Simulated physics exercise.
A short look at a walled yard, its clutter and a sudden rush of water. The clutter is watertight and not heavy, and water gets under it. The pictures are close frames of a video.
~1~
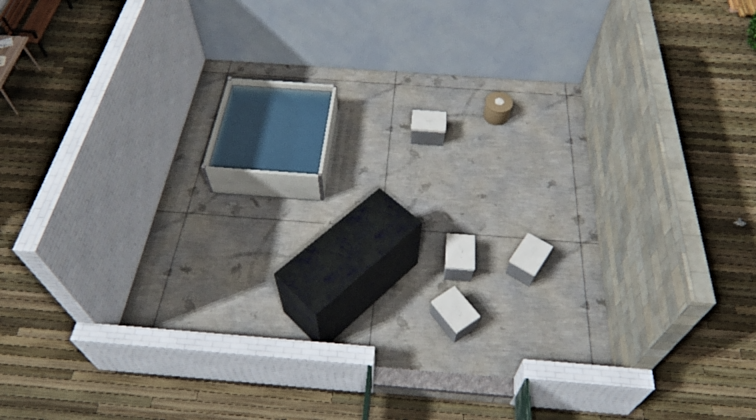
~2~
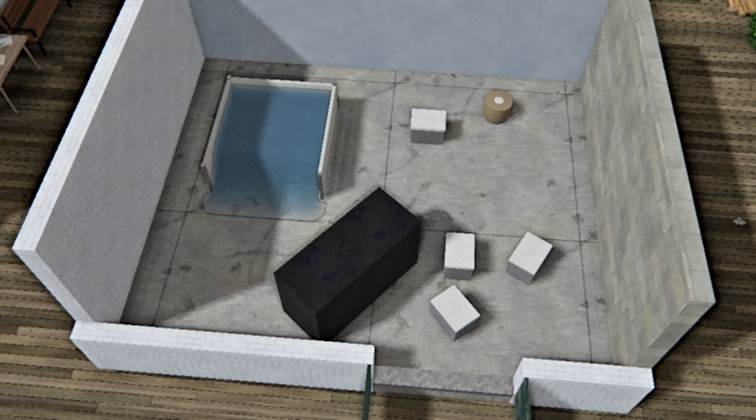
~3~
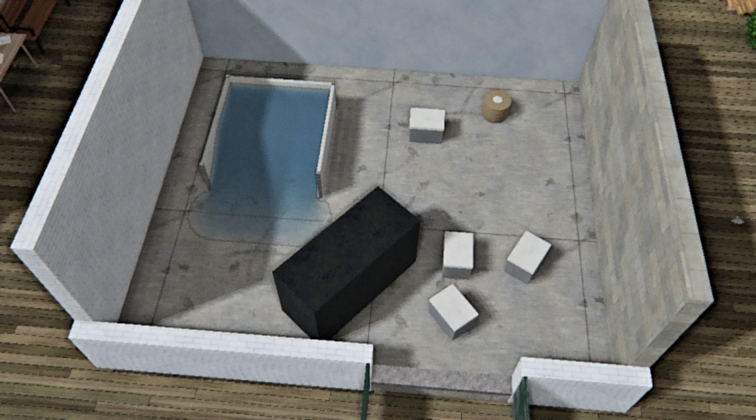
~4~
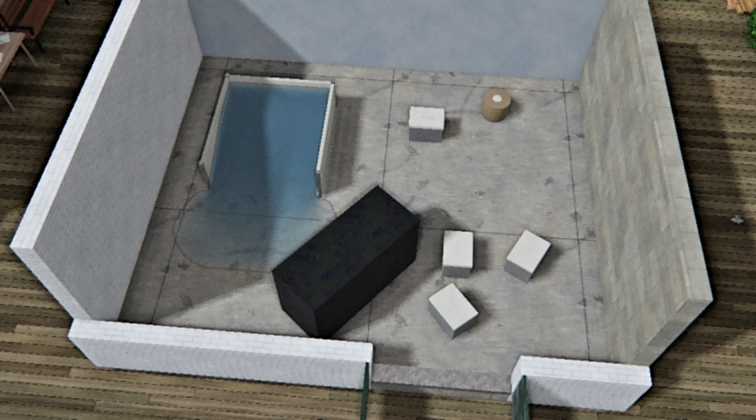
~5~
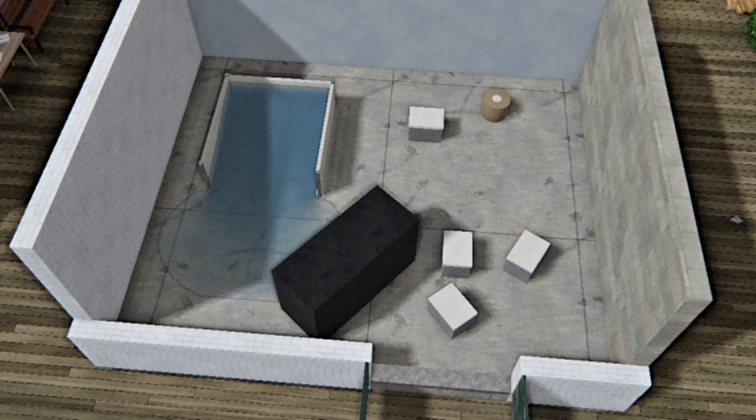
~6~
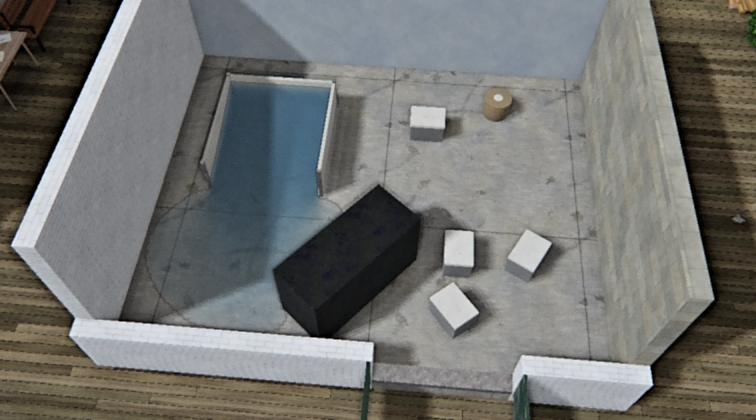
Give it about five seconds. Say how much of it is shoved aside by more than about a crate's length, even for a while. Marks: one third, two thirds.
Share: Less than a third.
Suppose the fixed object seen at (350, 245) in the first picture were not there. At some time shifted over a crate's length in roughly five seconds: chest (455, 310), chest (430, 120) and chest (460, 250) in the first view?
In turn: Swept aside, never so far, swept aside.
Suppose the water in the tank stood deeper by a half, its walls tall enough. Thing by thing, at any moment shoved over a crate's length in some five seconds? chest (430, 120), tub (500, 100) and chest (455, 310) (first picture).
As listed: Yes, not that far, shifted that much.
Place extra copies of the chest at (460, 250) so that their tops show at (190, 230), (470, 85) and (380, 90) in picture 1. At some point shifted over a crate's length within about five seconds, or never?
As listed: Moved that far, no, never so far.
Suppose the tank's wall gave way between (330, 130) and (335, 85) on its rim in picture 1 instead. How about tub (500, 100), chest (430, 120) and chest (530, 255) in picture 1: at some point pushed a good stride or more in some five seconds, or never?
In that order: Pushed that far, yes, swept aside.
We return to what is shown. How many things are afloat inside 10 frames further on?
That makes 0.
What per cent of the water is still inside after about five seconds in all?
Near 100 in a hundred.
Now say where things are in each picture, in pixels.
In the first picture, a tub at (499, 102), on the bottom; a chest at (461, 251) rests on the ground; 0 of 5 have shifted.
In the second picture, a tub at (499, 101) rests on the ground; a chest at (460, 250) rests on the ground; 0 of 5 have shifted.
In the third picture, a tub at (498, 100), on the bottom; a chest at (459, 249), on the bottom; 0 of 5 have shifted.
In the fourth picture, a tub at (497, 99), on the bottom; a chest at (458, 248) rests on the ground; 0 of 5 have shifted.
In the fifth picture, a tub at (497, 99), on the bottom; a chest at (458, 248), on the bottom; 0 of 5 have shifted.
In the sixth picture, a tub at (498, 98), on the bottom; a chest at (459, 247), on the bottom; 0 of 5 have shifted.
A moment on, 0 of 5 are well off their spots; 0 afloat.
Next, 0 of 5 are well off their spots; 0 afloat.
Later, 1 of 5 are well off their spots; 0 afloat.
In the end, 1 of 5 are well off their spots, and 1 have been at some point; 0 afloat.
